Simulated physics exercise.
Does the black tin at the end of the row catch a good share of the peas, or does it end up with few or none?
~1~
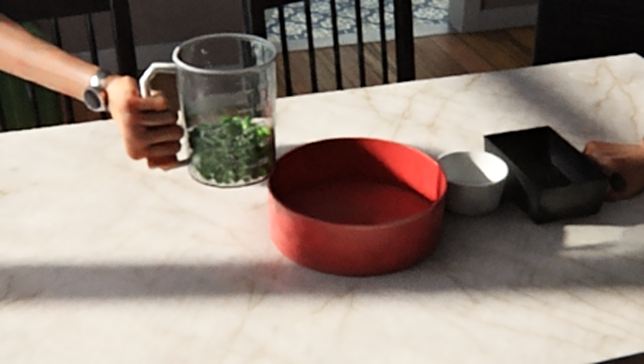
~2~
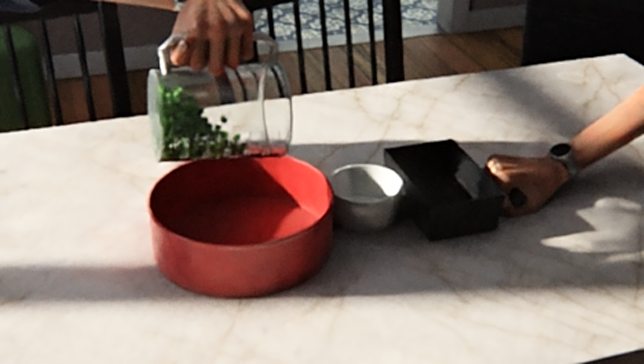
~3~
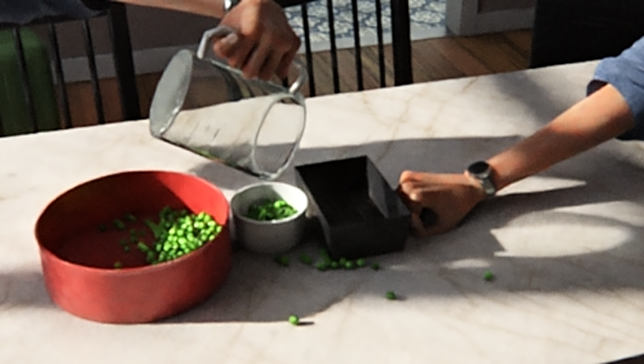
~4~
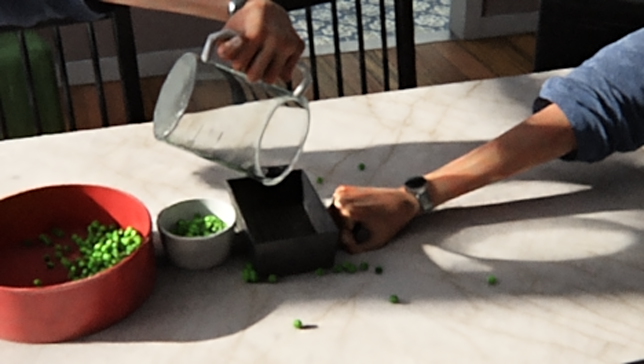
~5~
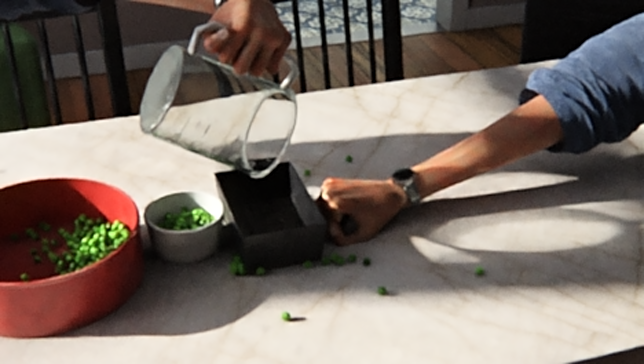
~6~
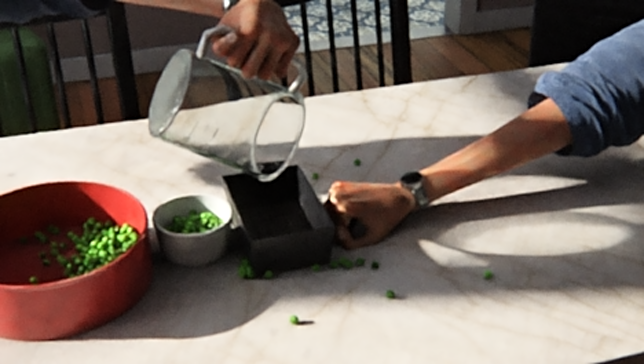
The black tin ends up with no real share of the peas. The red pot and the white dish each catch a good share, and only a few peas land outside on the table.
In this clip, one hand tips a clear jug of green peas while another slides a joined red pot, white dish and black tin left across a marble table. Most peas end up in the pot, many in the dish, and a few lie scattered on the table.
